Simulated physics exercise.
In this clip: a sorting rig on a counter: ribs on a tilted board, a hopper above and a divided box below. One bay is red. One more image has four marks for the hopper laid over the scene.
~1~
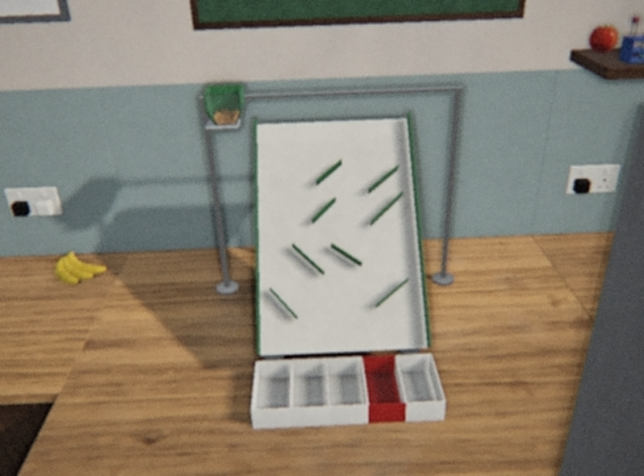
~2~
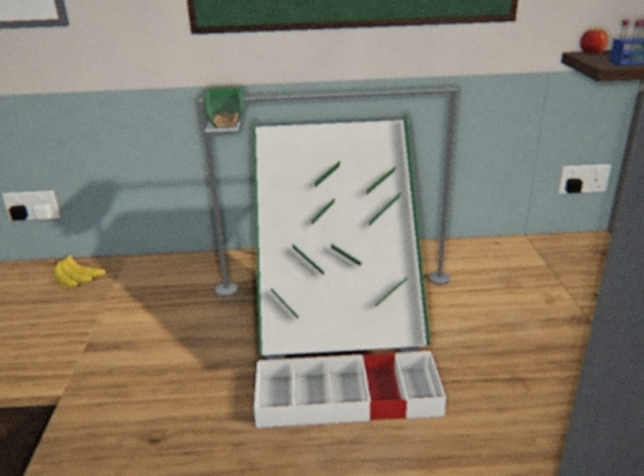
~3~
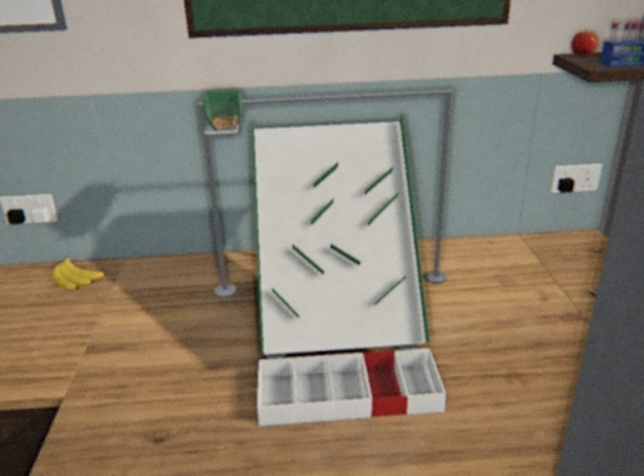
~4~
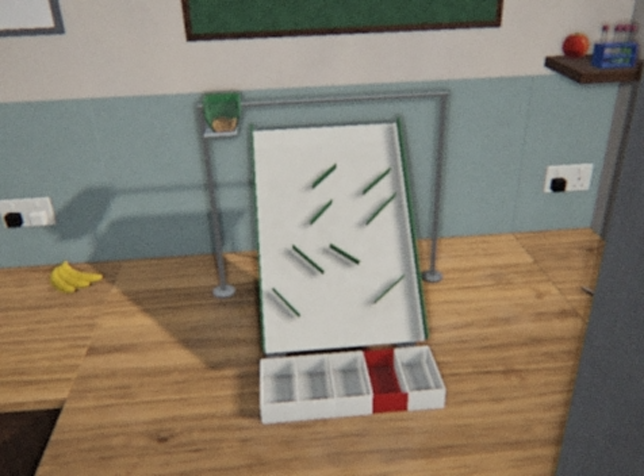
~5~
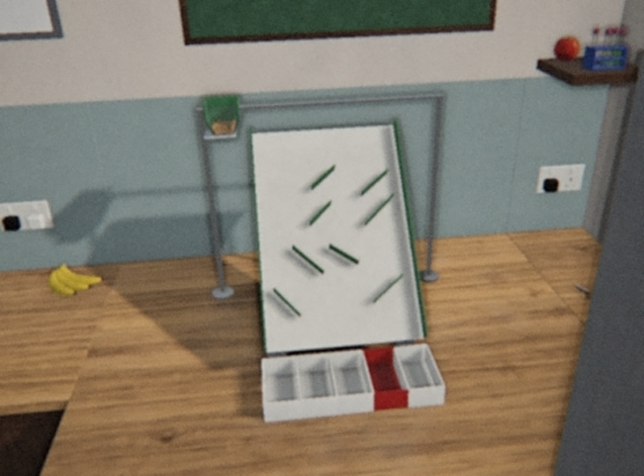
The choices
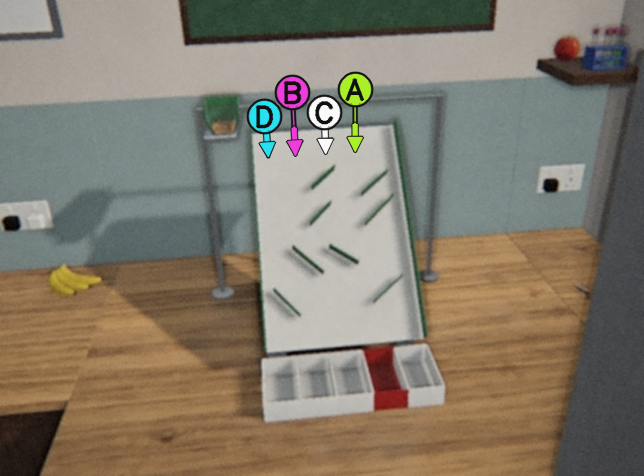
The camera drifts slowly and smoothly around a wooden counter against a pale blue and white wall, looking slightly down from the front. A white tilted board with green ribs stands beneath a grey metal frame, a green hopper of beads at upper left, a white divided box with one red bay below, and yellow bananas at left. Nothing on the rig moves; only the view shifts, the wall shelf at right sliding leftward.
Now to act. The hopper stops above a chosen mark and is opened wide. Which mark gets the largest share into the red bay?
Go for B.
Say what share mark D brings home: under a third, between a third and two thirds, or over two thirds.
Under a third.
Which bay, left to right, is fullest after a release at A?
The third from the left.
On the marked copy, mark A meets the board at (355, 146); mark B meets the board at (295, 150); mark C meets the board at (325, 148); mark D meets the board at (267, 151).
With A, close to a quarter in the red bay, the bulk in other bays.
With B, close to a third in the red bay, close to half in other bays, a small share outside the box.
With C, a small share in the red bay, the bulk in other bays, a small share outside the box.
With D, a small share in the red bay, close to two thirds in other bays, close to a quarter outside the box.
